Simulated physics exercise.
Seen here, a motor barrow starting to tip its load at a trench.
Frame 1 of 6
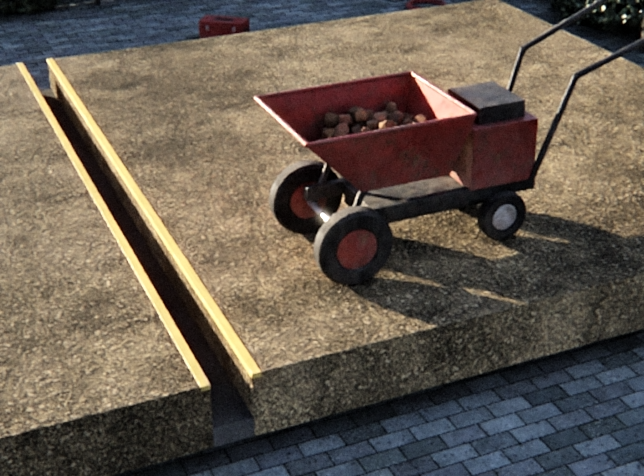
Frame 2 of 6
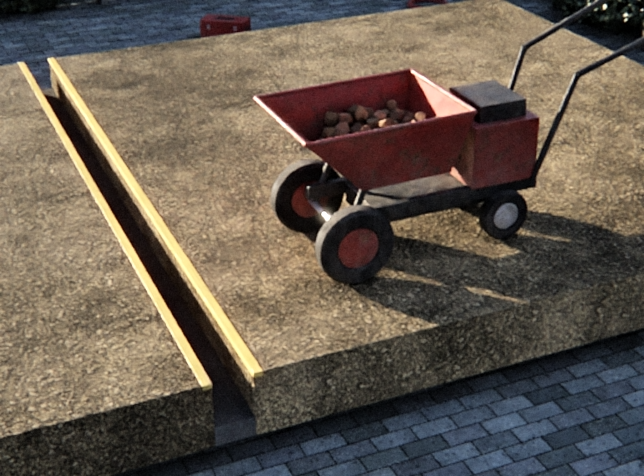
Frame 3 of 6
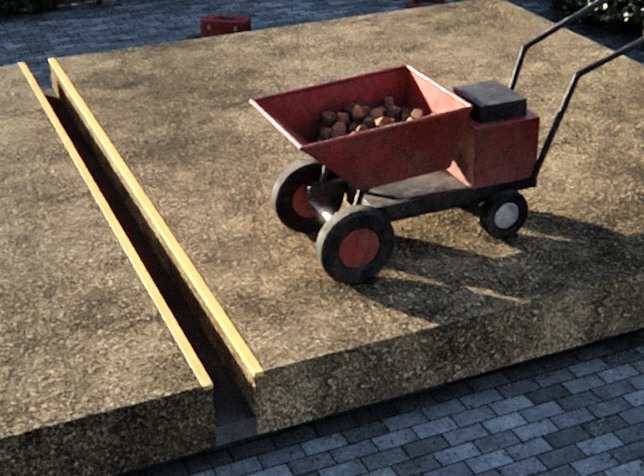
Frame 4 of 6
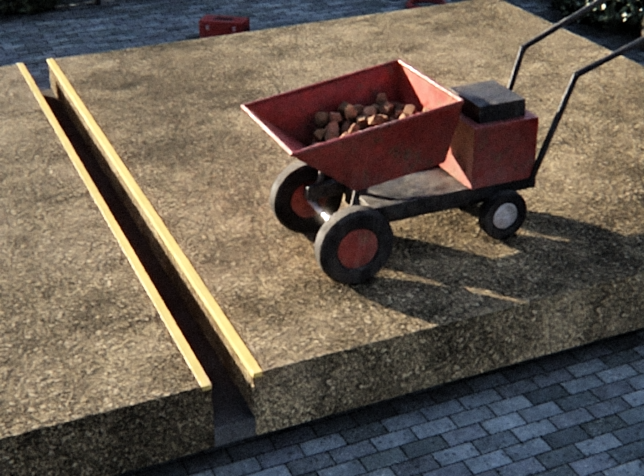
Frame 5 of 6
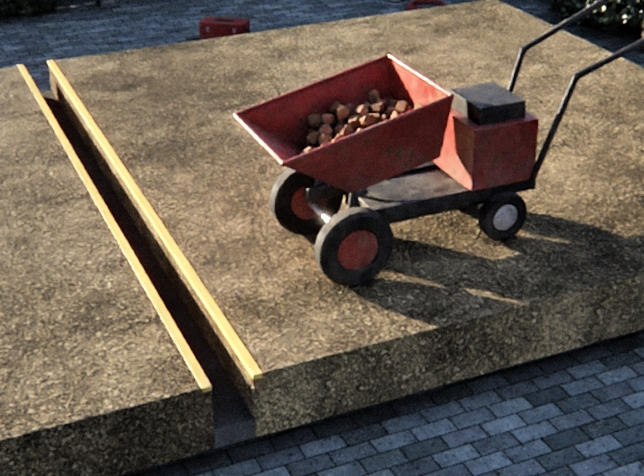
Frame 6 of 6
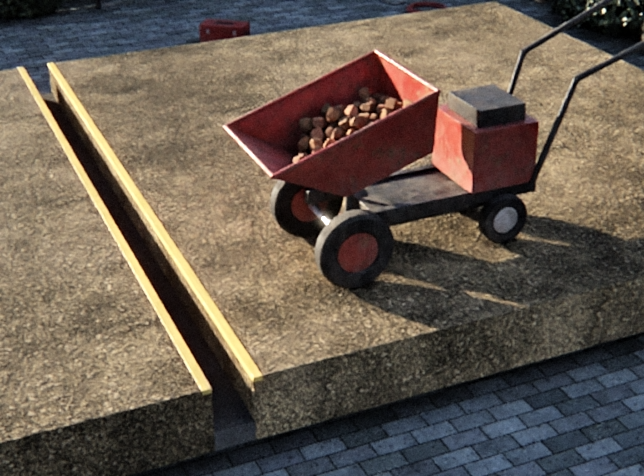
The red skip on a small motor barrow sat level at first, then tilted forward to the left, carrying its brown clods with it, while the wheels stayed still beside a narrow, yellow-edged trench.
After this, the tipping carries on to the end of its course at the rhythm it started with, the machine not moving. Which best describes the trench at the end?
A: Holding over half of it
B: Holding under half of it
Answer: A.
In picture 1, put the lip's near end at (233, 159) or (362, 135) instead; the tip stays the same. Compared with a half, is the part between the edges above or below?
Okay, first it's a smaller portion, and then it's a smaller portion.
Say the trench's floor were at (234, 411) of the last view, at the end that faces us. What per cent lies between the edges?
60 %.
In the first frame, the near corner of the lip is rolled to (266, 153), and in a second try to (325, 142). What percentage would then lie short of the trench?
The first gives close to 0 per cent and the second 20 per cent.
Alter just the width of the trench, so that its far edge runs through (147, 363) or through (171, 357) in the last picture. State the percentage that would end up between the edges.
Roughly 80 percent first and 80 percent second.
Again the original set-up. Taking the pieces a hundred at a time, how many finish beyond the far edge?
Roughly 10 in a hundred.
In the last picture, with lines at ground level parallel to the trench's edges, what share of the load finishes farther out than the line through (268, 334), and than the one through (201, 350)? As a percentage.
In order: 80 per cent, then 30 per cent.
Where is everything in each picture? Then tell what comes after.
The first picture shows lip of the skip at (307, 145), level; top of the load at (391, 127), clay clods; first edge of the trench at (233, 338); far edge at (185, 349), the trench under half as wide as the skip, and about as deep as wide.
The second picture shows lip of the skip at (307, 145), level; top of the load at (391, 125).
The third picture shows lip of the skip at (302, 149), tipped barely; top of the load at (388, 123).
The fourth picture shows lip of the skip at (293, 155), tipped a little; top of the load at (391, 123).
The fifth picture shows lip of the skip at (284, 164), tipped a little; top of the load at (384, 121).
The sixth picture shows lip of the skip at (273, 177), tipped clearly; top of the load at (375, 120); first edge of the trench at (235, 341); far edge at (186, 353).
Soon, skip tipped steeply; all in the skip.
A while on, skip tipped right over; about half in the skip; a small part short of the trench; about a third in or heaped over the trench.
Towards the end, skip tipped right over; about a quarter in the skip; a stray few short of the trench; about two thirds in or heaped over the trench; a small part beyond it.
Finally, skip tipped right over; about a quarter in the skip; a stray few short of the trench; about two thirds in or heaped over the trench; a small part beyond it.
